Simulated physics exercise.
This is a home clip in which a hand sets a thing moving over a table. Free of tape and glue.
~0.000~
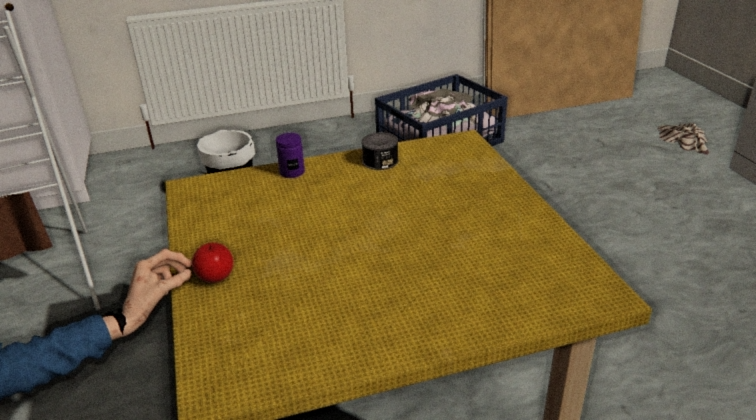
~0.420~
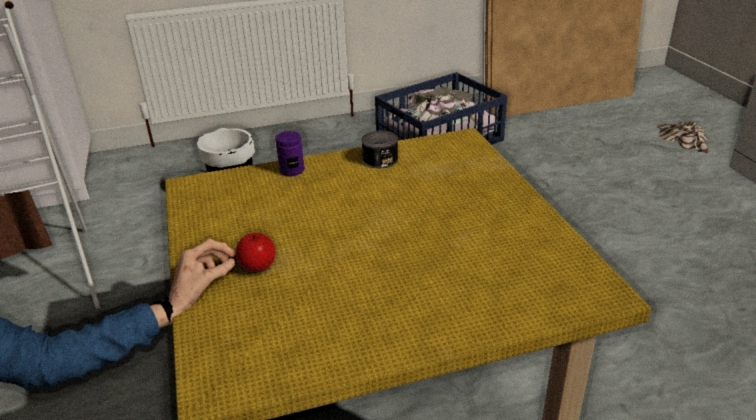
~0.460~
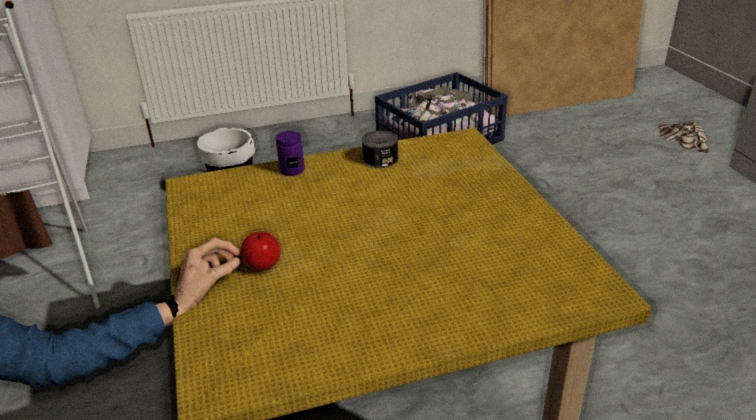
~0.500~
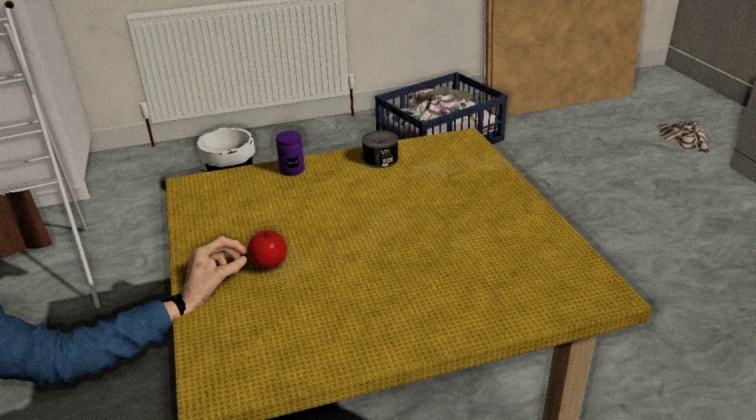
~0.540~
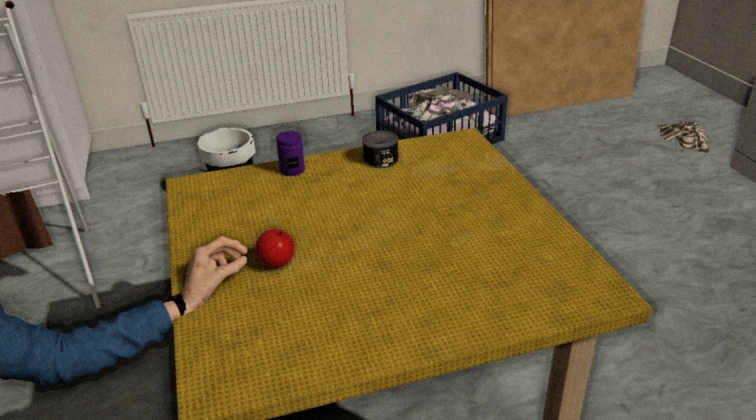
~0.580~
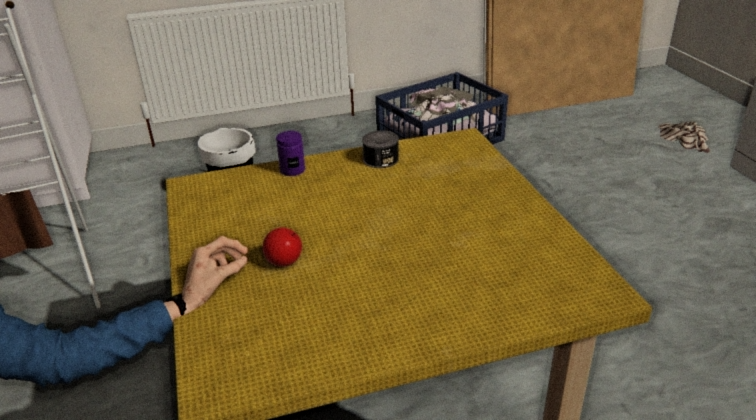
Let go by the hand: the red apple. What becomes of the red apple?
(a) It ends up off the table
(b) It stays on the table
It stays on the table.
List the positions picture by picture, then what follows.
In the first frame, under the hand; red apple (213, 263).
In the second frame, under the hand; red apple (256, 252).
In the third frame, under the hand; red apple (260, 251).
In the fourth frame, red apple (267, 250).
In the fifth frame, red apple (275, 249) shifted a little.
In the sixth frame, red apple (282, 247) shifted a little.
After 0.78 s, red apple shifted about its own width near (313, 241).
After 0.98 s, red apple shifted well along near (338, 236).
After 1.28 s, red apple shifted well along near (361, 232).
In the end (2.0 s), moved from the start, red apple. At the end, from the last picture's camera, red apple near (370, 230).
